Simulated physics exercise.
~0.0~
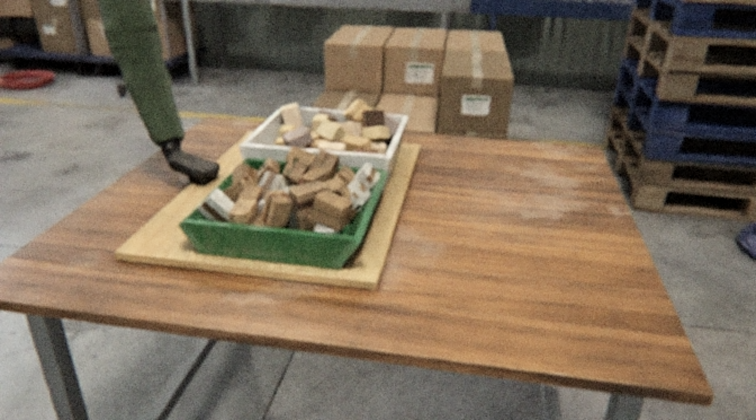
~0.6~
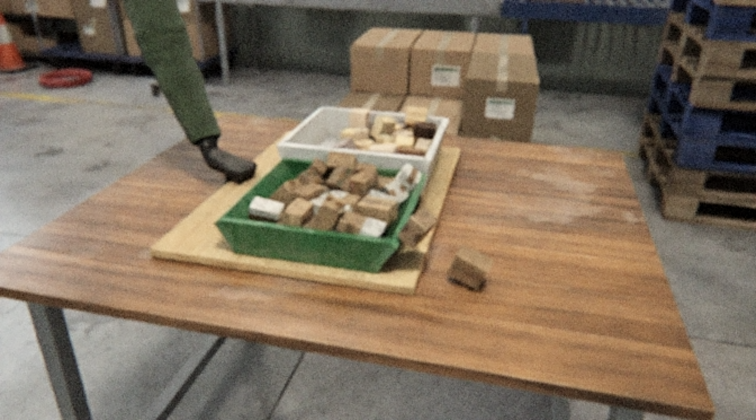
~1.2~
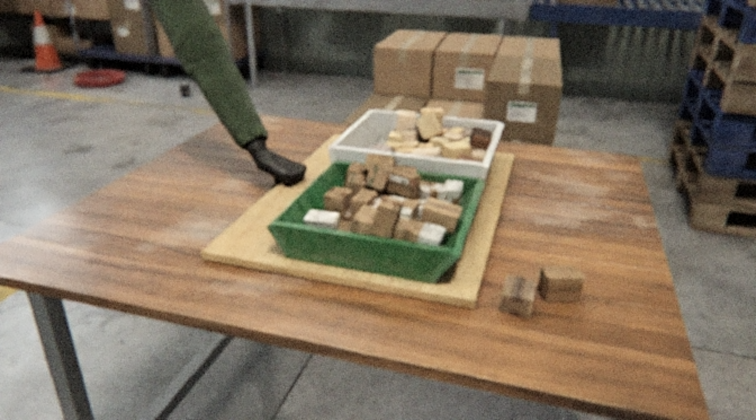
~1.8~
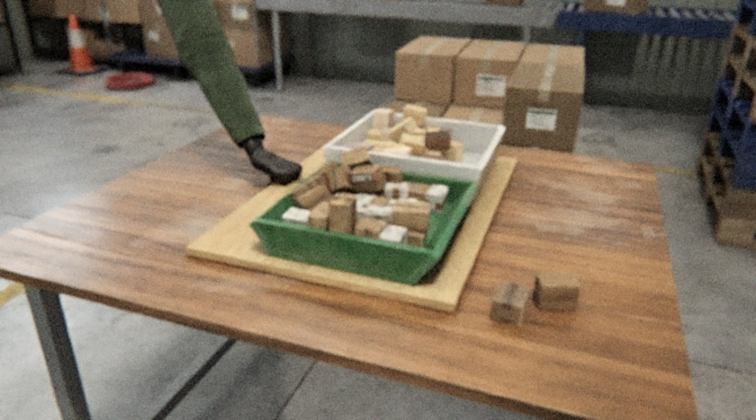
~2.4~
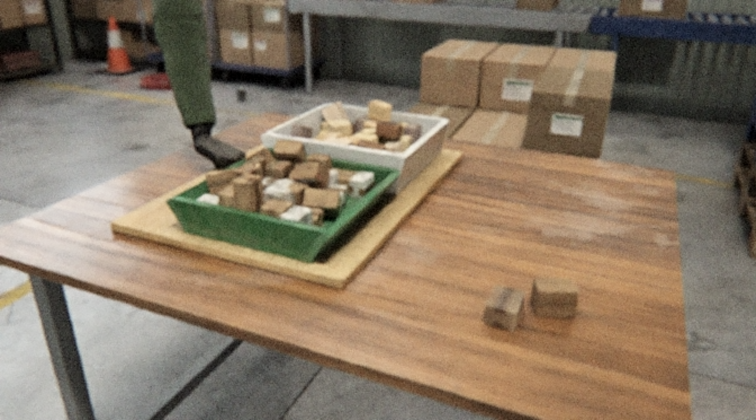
The clip opens on a wooden table where a white crate of wooden blocks and a green crate heaped with little parcels sit on a board, with a gloved hand at its left side. The board slides to the right, and two brown parcels leave the green crate and land on the tabletop to its right. The board carries on rightward while the pair comes to lie close together near the table's front right. It then moves back left, slightly at first and then further, leaving them behind. At the end, the two parcels remain on the table, while both crates are still well filled.
